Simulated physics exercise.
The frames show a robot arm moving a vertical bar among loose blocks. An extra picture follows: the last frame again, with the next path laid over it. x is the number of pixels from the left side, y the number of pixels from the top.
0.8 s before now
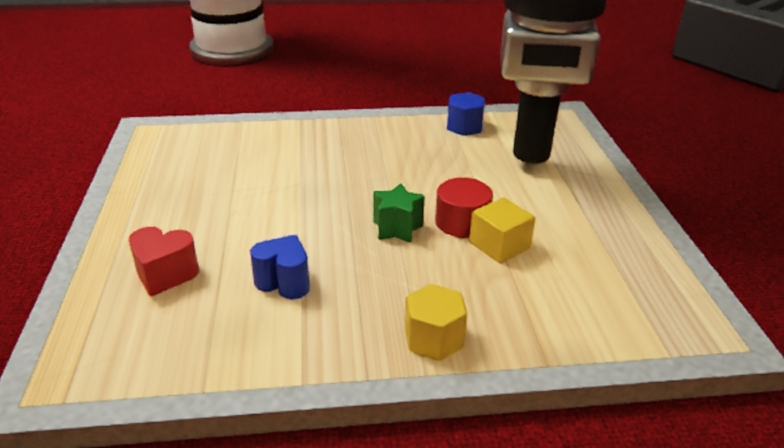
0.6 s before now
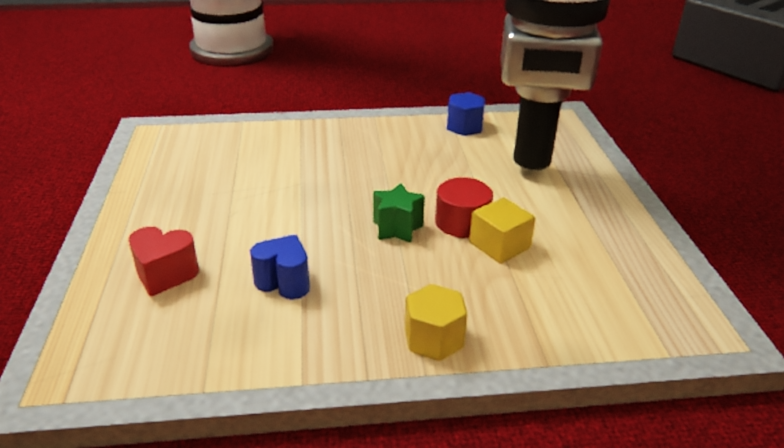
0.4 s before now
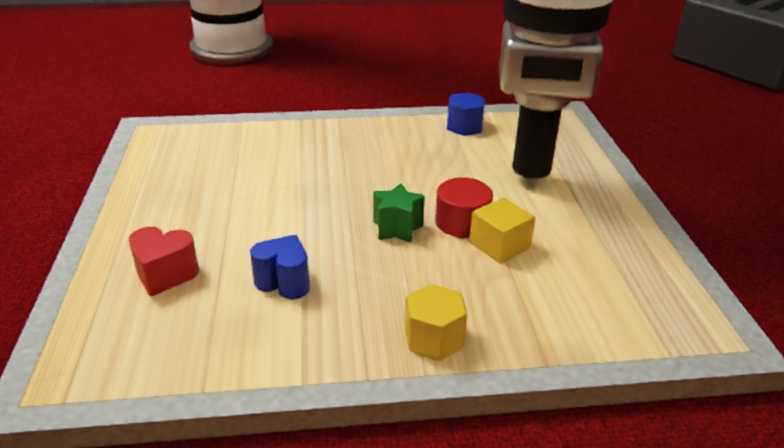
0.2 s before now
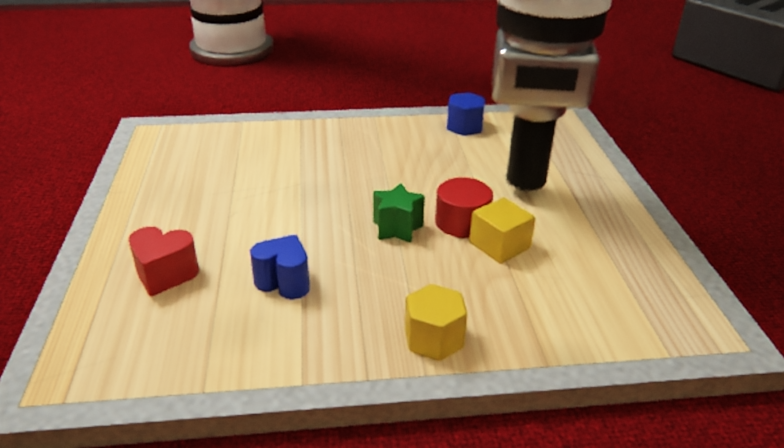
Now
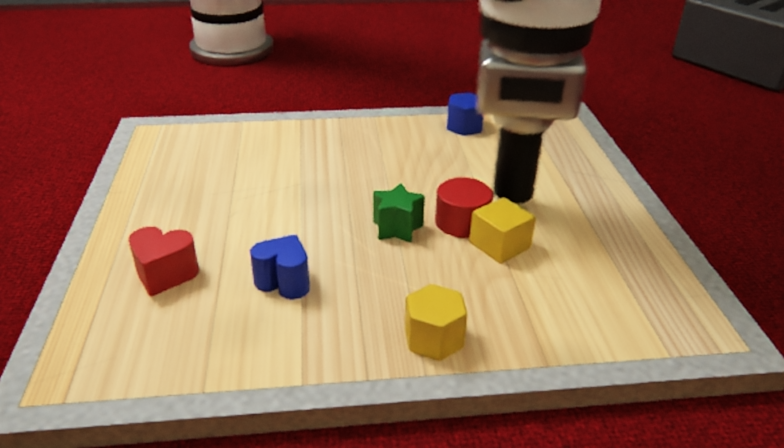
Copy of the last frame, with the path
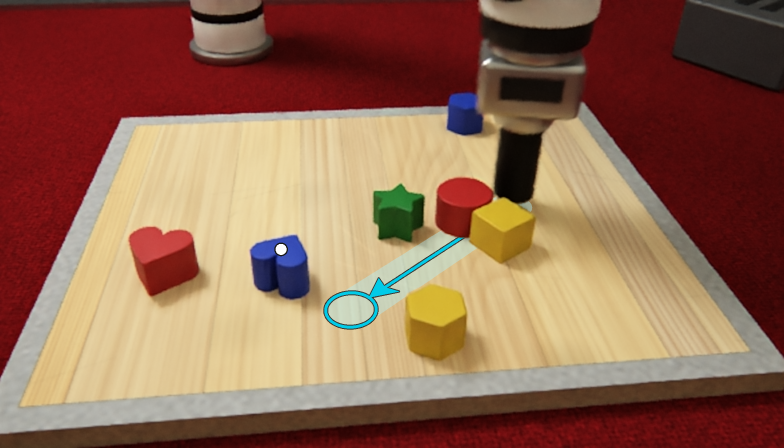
A robot arm holds a black vertical bar over a pale wooden board with a grey border on red cloth, seen from a fixed, raised view. A red heart and blue heart sit left, a green star, red cylinder and yellow square block near the middle, yellow and blue blocks at front and back. The bar moves forward, then slightly left, close behind the yellow square block, while every block stays still.
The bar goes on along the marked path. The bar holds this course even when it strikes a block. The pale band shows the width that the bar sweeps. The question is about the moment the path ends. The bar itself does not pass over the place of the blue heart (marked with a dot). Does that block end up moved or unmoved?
It keeps its position.
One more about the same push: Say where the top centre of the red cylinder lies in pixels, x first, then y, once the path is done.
If I read the scene right, the answer is (368, 218).
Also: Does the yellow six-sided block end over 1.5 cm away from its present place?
No, I don't think so.
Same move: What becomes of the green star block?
The green star block will be pushed away from where it stands.
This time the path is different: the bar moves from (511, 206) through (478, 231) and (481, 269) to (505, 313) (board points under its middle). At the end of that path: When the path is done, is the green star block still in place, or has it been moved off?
Here's my answer: The green star block gets displaced.
The line goes in a line from (511, 206) to (351, 309); the dot is on the blue heart.
The first path, step by step. One third of the way, bar (466, 223); green star block (366, 199); red cylinder (415, 204); yellow square block (498, 231), turned 55° anticlockwise.
Two thirds of the way, bar (412, 257); green star block (344, 194), turned 30° clockwise; red cylinder (370, 217); yellow square block (494, 235), turned 85° anticlockwise.
At the end, bar (351, 296); blue heart unmoved; green star block (344, 194), turned 30° clockwise; yellow six-sided block unmoved; red cylinder (368, 218); yellow square block (494, 235), turned 85° anticlockwise.
